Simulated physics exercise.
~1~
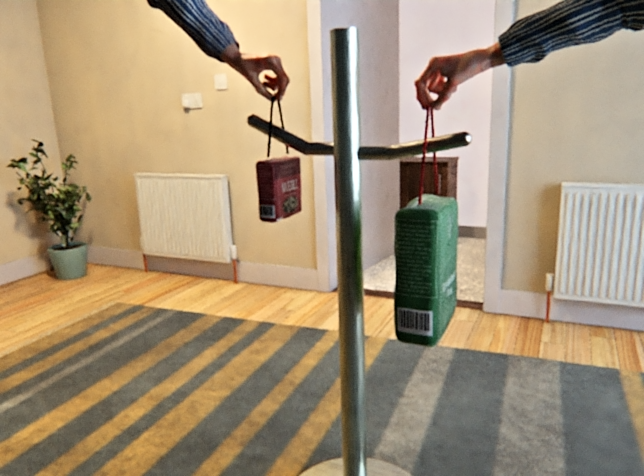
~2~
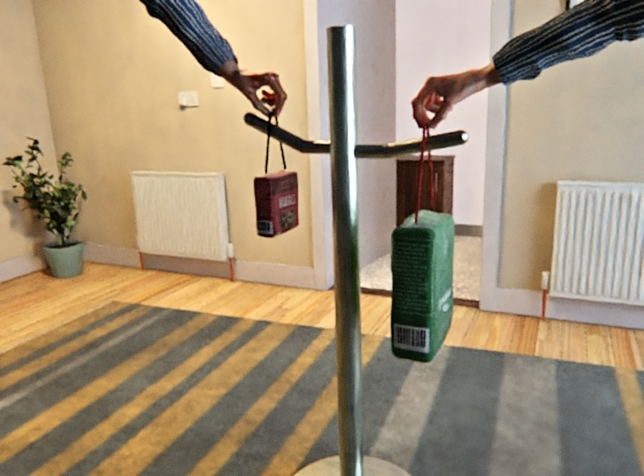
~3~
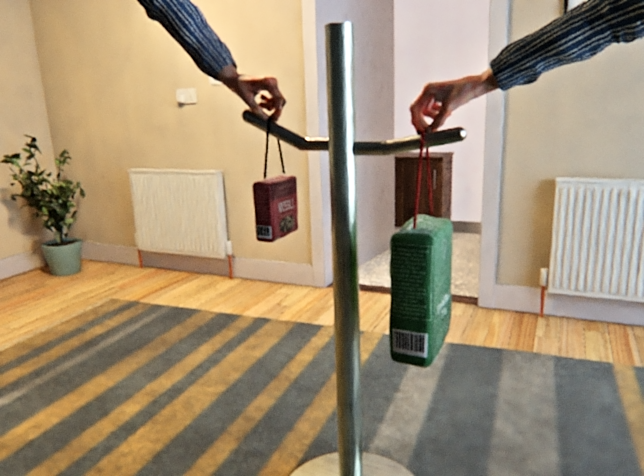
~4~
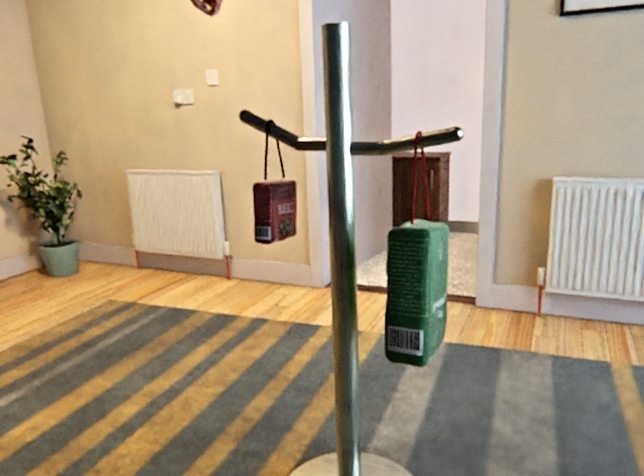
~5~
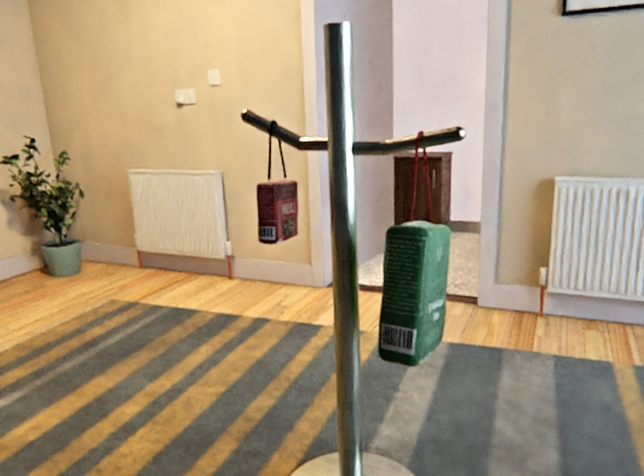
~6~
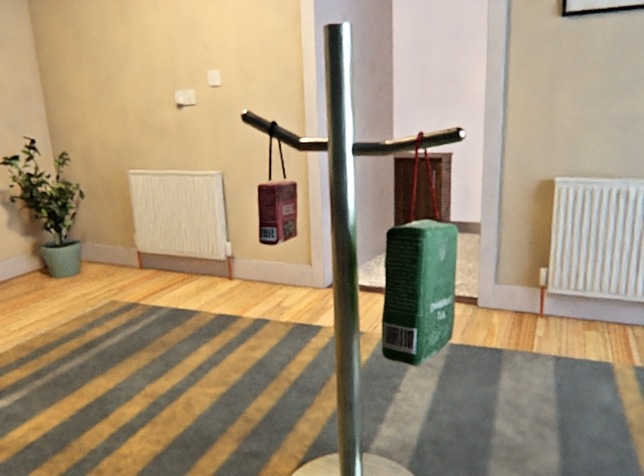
The video shows two hands lowering a small red pouch and a larger green sack by their loops onto the left and right pegs of a metal post. The hands let go and withdraw, and both items stay hanging, the green one turning slightly.
